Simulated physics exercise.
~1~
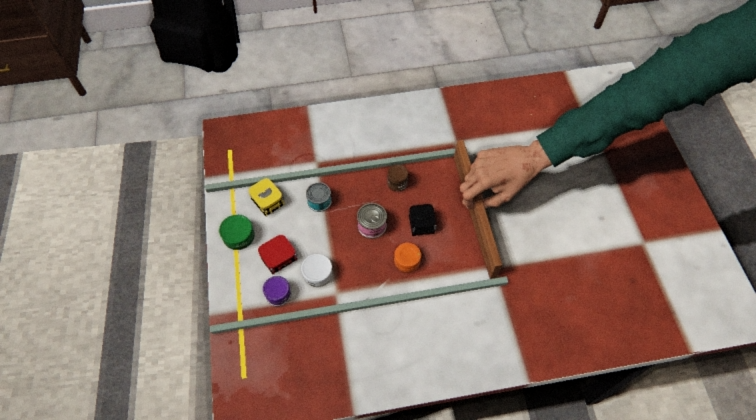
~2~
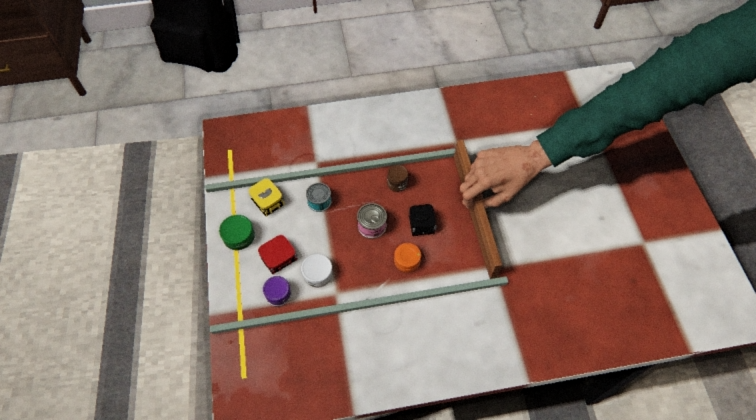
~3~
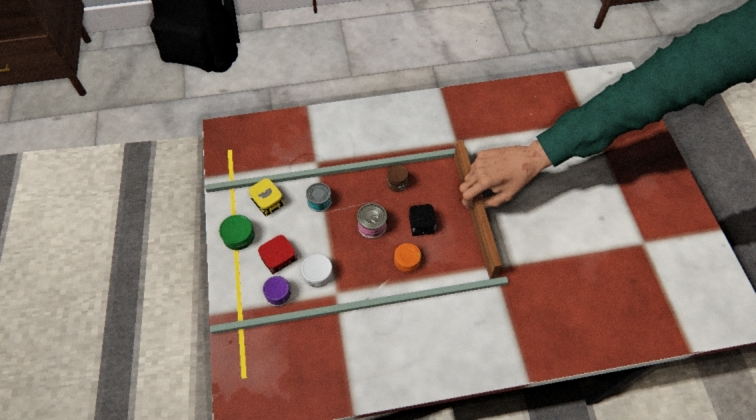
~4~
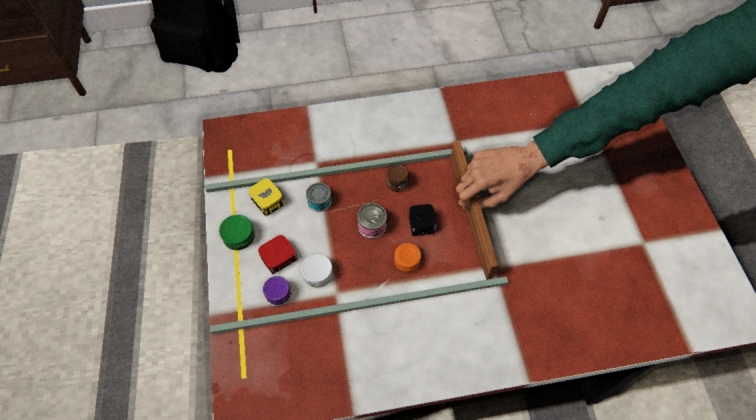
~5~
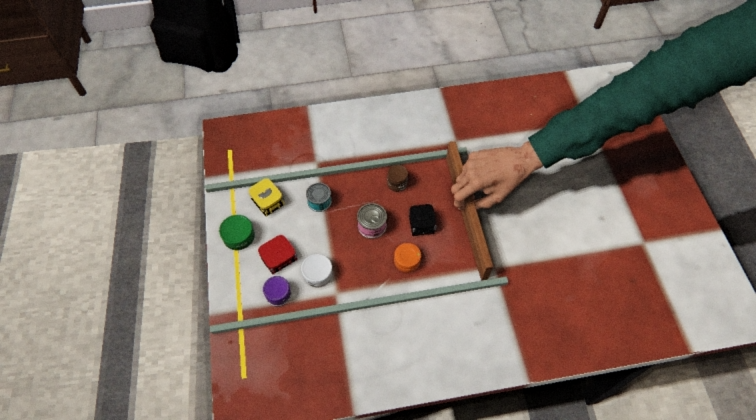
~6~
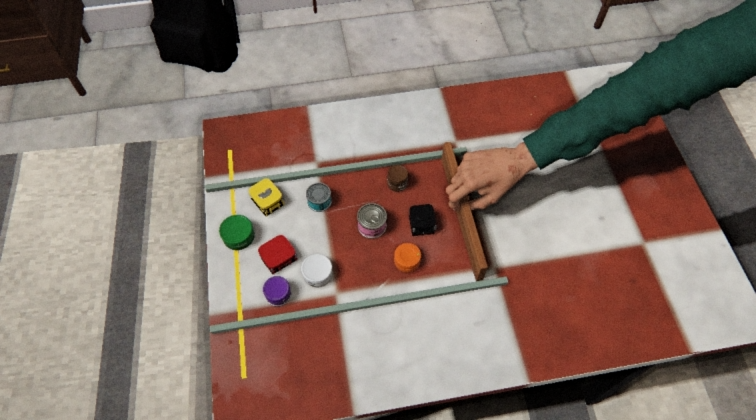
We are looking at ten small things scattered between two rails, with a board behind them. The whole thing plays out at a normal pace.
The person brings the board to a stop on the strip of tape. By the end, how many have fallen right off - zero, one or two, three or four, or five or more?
The edge claims five or more.
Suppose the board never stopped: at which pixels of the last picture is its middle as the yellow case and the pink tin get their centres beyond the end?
Roughly (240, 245); for the second one, roughly (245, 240).
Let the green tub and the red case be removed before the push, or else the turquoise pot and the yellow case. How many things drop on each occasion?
The counts: 3 and 4.
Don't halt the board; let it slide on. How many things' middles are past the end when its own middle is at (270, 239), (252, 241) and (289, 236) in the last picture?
1; 2; 0.
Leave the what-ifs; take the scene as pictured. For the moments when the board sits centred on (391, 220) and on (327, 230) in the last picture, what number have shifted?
One spot: 4. Other spot: 8.
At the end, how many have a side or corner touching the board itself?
Number in contact with it: 5.
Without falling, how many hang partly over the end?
I count 0 overhanging.
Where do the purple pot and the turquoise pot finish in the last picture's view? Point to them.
You'll find the first one at (225, 310) and the second at (221, 226).
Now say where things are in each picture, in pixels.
Green tub (237, 232); yellow case (266, 197); purple pot (277, 291); board (476, 207); tape (236, 252), in the first picture.
Yellow case (266, 197); turquoise pot (319, 197), in the second picture.
Purple pot (277, 291); board (476, 207), in the third picture.
Green tub (237, 233); orange lid (408, 258), in the fourth picture.
Yellow case (266, 197); white tub (317, 271), in the fifth picture.
Green tub (237, 233); yellow case (266, 197); purple pot (277, 291); board (463, 209); tape (236, 252), in the sixth picture.
Soon after, none off yet; green tub at rest near (237, 233); yellow case at rest near (266, 197); purple pot at rest near (277, 291).
By the end, the number that fall off is five or more; fallen, pink tin, white tub, red case, yellow case and green tub.
